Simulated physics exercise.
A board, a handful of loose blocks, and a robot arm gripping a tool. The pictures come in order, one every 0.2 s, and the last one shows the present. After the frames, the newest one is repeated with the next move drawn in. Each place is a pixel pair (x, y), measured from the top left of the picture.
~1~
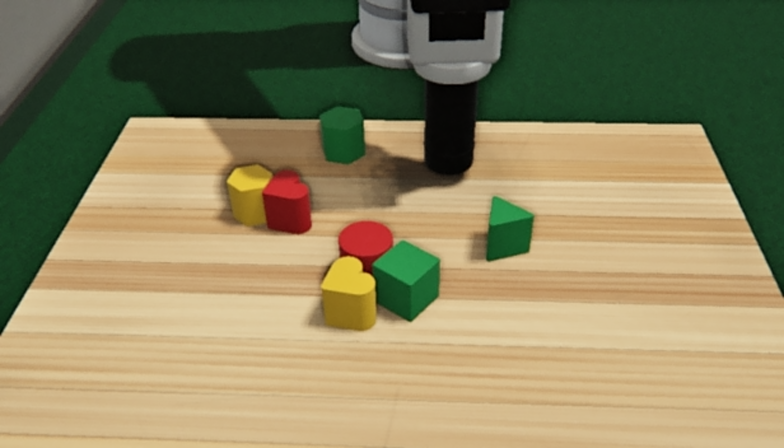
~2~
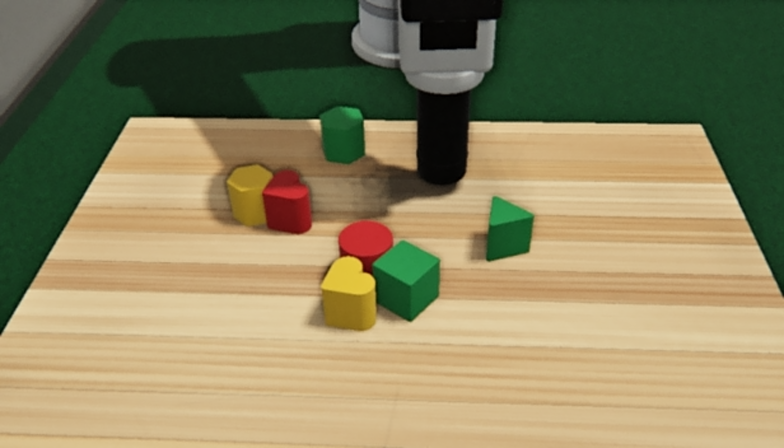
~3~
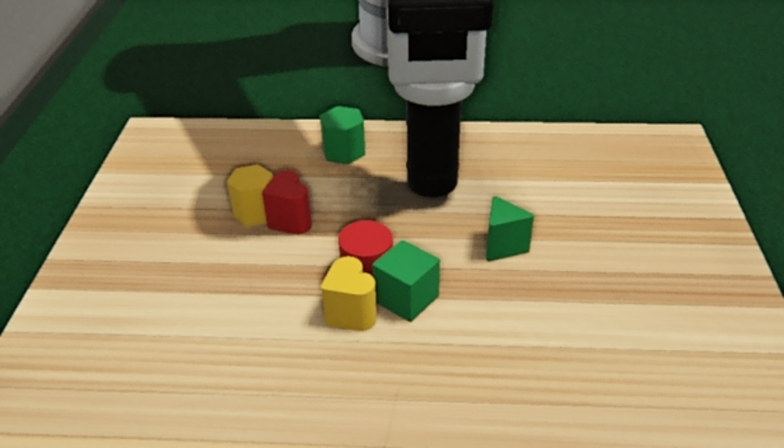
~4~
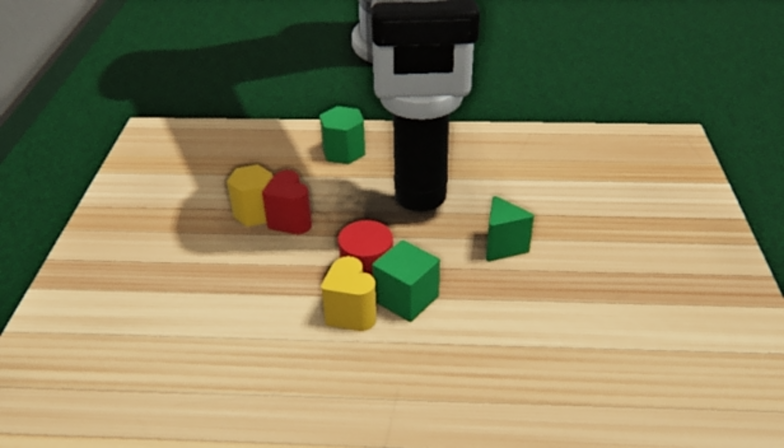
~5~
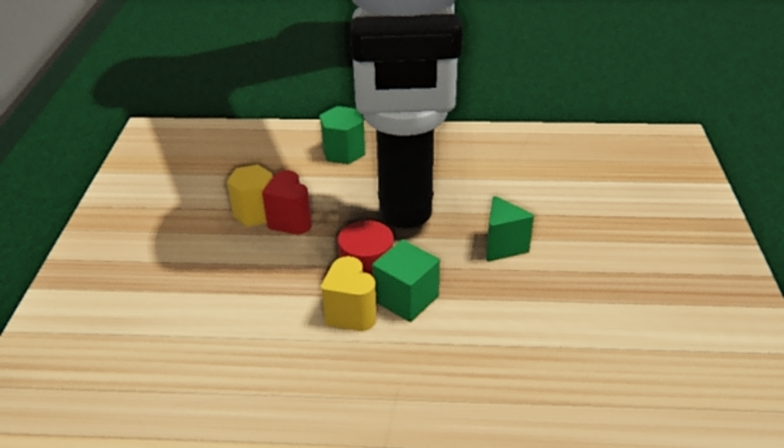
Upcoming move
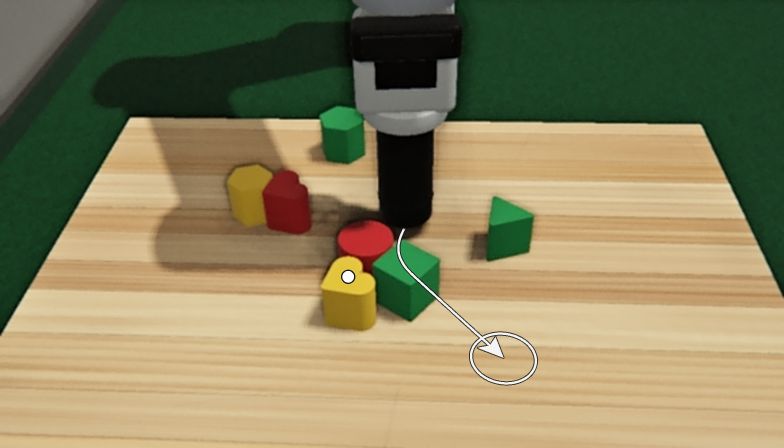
A robot arm moves its black tool forward and slightly left among colored blocks.
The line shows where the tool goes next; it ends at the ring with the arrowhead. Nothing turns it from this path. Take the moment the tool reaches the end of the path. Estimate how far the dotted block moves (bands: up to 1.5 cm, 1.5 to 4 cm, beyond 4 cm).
It gets moved under 1.5 cm.
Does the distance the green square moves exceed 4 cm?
Yes - that is the case.
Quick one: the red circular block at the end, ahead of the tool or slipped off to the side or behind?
I'm fairly sure the red circular block slides away from the front of the tool at some point.
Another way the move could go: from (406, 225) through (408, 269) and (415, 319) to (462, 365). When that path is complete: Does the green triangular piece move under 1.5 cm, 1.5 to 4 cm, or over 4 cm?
By the end of the path, it will have gone short of 1.5 cm.
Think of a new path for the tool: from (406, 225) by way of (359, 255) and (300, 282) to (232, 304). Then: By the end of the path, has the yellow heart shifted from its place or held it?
My prediction: It moves.
The line goes from (406, 225) by way of (407, 269) and (452, 311) to (503, 358); the dot is on the yellow heart.
On the path given first. One third of the way, tool (407, 257); yellow heart (340, 285), turned 30° anticlockwise; red circular block (355, 250); green square (411, 275).
Two thirds of the way, tool (453, 299); yellow heart (340, 285), turned 30° anticlockwise; red circular block (355, 250); green square (422, 308), turned 75° clockwise.
At the end, tool (505, 346); yellow heart (340, 285), turned 30° anticlockwise; red circular block (355, 250); green square (423, 315), turned 100° clockwise; green triangular piece unmoved.
